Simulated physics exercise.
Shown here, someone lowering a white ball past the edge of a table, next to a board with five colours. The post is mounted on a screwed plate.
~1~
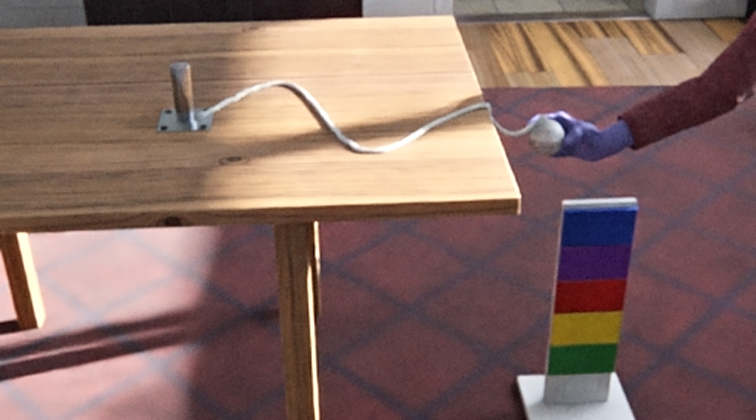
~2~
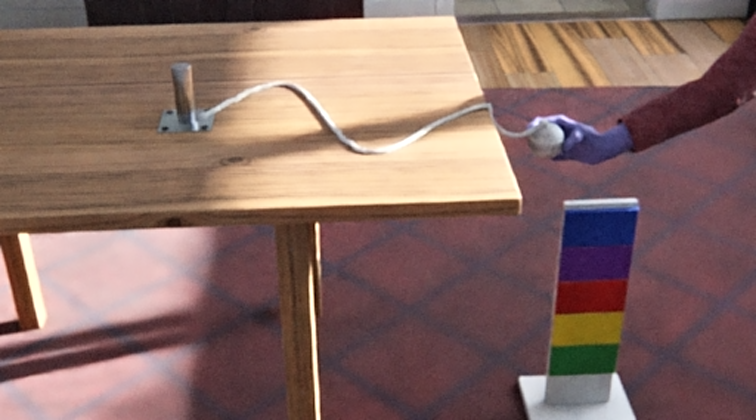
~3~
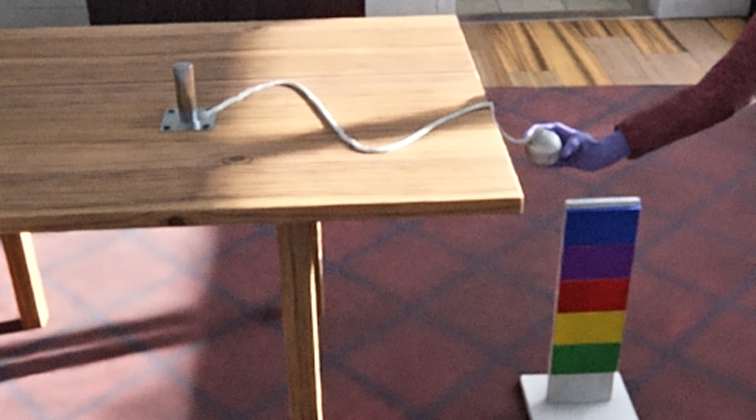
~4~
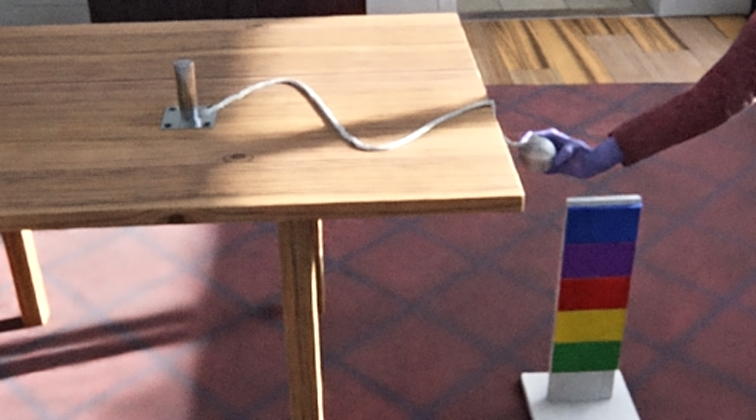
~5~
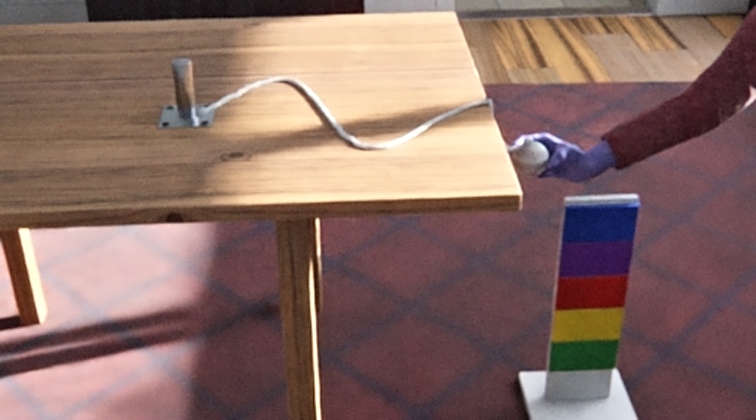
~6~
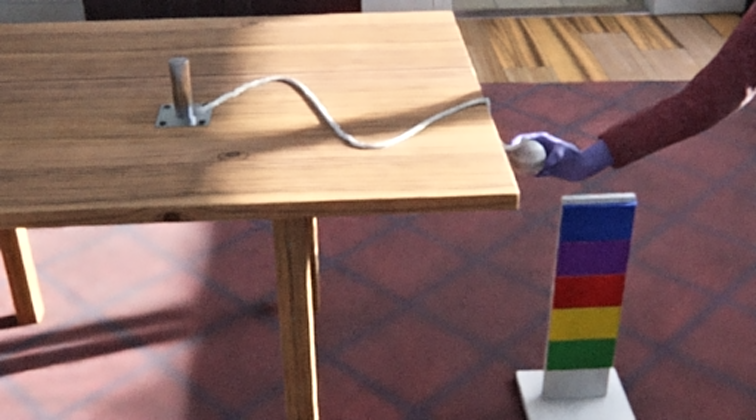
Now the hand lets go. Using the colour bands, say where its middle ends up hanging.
Its middle ends up at the yellow band.
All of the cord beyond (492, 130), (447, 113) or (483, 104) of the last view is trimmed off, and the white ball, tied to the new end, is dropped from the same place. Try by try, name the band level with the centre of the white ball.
Taking the cuts in order: Red, then blue, then purple.
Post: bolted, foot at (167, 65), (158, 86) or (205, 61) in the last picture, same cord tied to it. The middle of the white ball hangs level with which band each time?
Result 1: Red. Result 2: Red. Result 3: Yellow.
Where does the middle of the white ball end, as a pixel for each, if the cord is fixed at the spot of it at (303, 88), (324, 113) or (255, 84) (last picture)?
The three spots are (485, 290), (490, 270) and (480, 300), in that order.
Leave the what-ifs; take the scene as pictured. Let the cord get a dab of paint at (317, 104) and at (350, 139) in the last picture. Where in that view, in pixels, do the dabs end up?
The first ends at (401, 100) and the second at (483, 100).
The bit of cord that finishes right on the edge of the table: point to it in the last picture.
Roughly (350, 139).
A little later, ball near (439, 315); level with yellow.
Next, ball near (491, 326); level with yellow.
When it is over, ball near (467, 326); level with yellow. The cord holds its middle at yellow.
